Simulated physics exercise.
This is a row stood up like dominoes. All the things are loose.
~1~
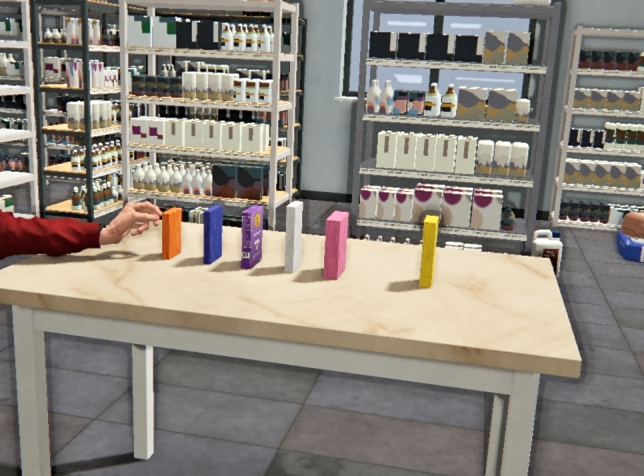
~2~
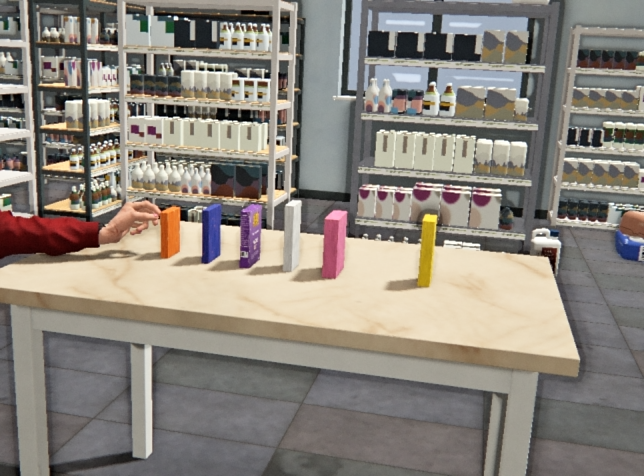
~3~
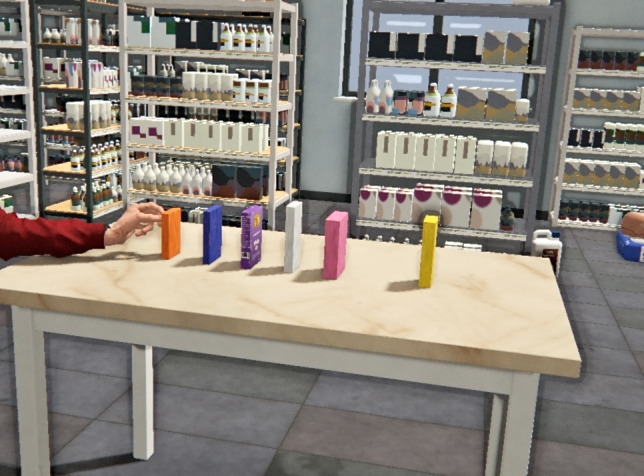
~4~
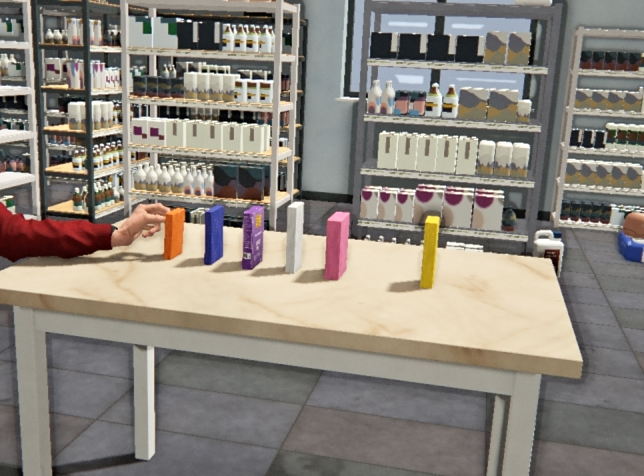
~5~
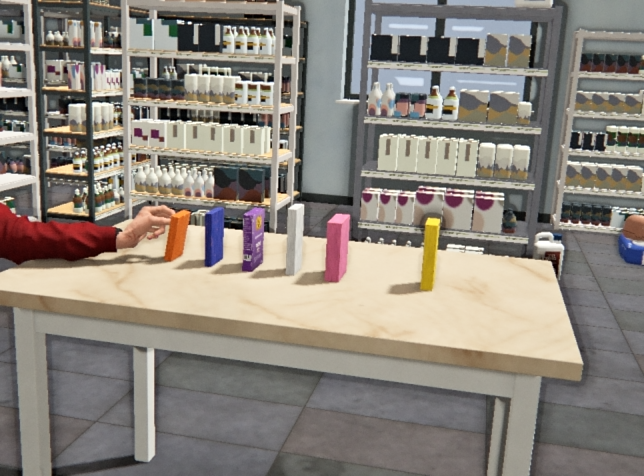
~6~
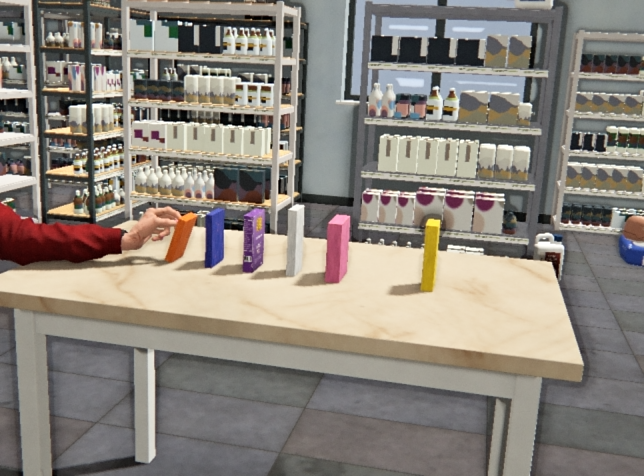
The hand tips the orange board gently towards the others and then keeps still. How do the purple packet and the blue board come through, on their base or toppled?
The purple packet falls over, the blue board falls over.
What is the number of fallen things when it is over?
5 of them.
Then, 0.40 s after the last picture, orange board 79° over; blue board tipped 62° from how it was near (240, 251); purple packet tipped 36° from how it was near (272, 245).
Then, 0.70 s after the last picture, orange board 80° over; blue board tipped 73° from how it was near (242, 256); purple packet tipped 64° from how it was near (283, 255); white board tipped 43° from how it was.
Then, 0.90 s after the last picture, orange board 80° over; purple packet on its side near (286, 260); blue board on its side near (243, 257); pink board on its side.
At rest, tipped over on the table, blue board, white board, pink board and purple packet. Seen from the same camera at the end, purple packet near (286, 260), blue board near (244, 257).
